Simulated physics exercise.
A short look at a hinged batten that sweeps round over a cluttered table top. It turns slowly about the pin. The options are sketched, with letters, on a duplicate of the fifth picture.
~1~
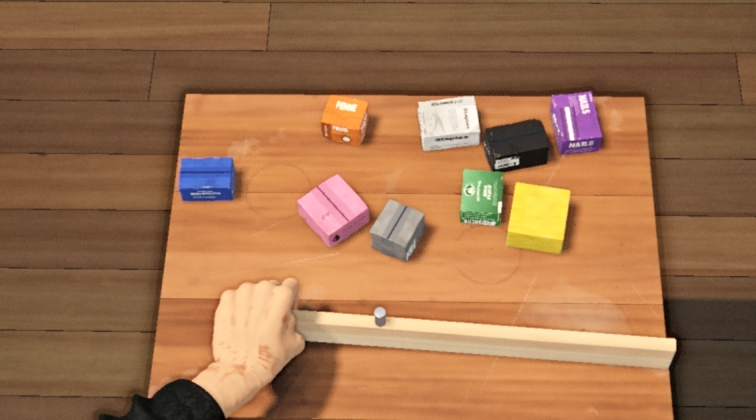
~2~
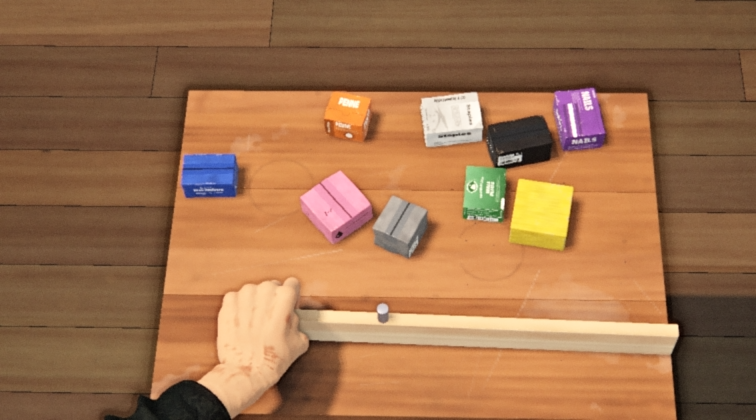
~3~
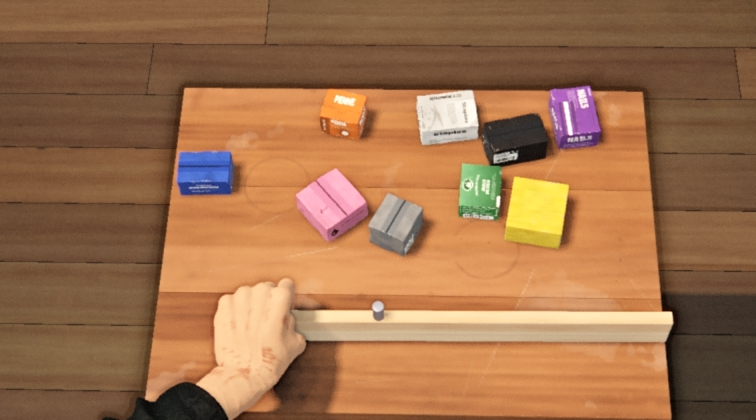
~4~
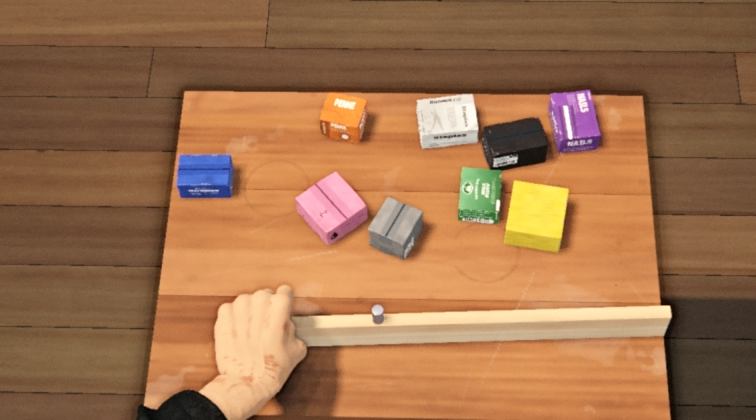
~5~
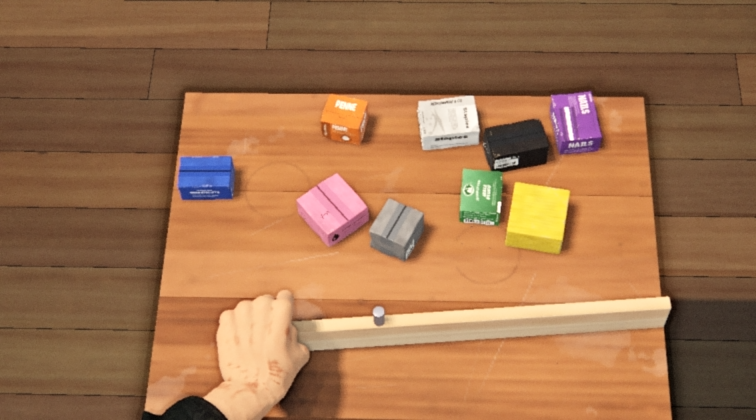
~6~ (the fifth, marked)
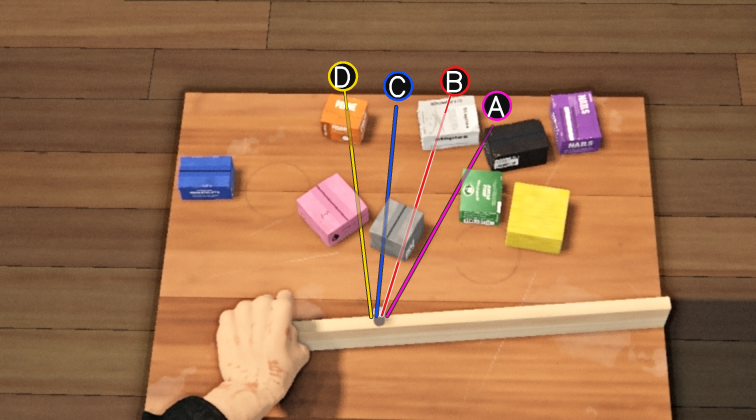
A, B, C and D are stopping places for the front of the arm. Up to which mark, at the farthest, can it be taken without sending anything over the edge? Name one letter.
No farther than A.
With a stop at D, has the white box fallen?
Yes.
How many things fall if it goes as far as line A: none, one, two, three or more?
In all, none.
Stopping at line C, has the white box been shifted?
By then, yes.
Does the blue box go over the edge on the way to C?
No.
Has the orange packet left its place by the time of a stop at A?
By then, no.
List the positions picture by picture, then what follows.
Green box (482, 198); blue box (207, 179); purple box (576, 124), in the first picture.
Arm (535, 325); orange packet (348, 117), in the second picture.
Arm (530, 317); yellow block (537, 213), in the third picture.
Arm (530, 315); white box (447, 122), in the fourth picture.
Arm (531, 311); green box (481, 197); blue box (206, 178); purple box (575, 124), in the fifth picture.
On the marked copy, A at (442, 217); B at (415, 210); C at (387, 206); D at (358, 208).
Taking A. A third of the way, arm (513, 262); blue box (206, 178); orange packet (345, 120).
Two thirds of the way, arm (477, 222); black box (512, 128); yellow block (488, 165).
When it is over, arm (445, 204); white box (420, 94); black box (481, 94); nothing has fallen.
As for the rest, B drops the white box and black box; C drops the white box and black box; D drops the white box and black box.
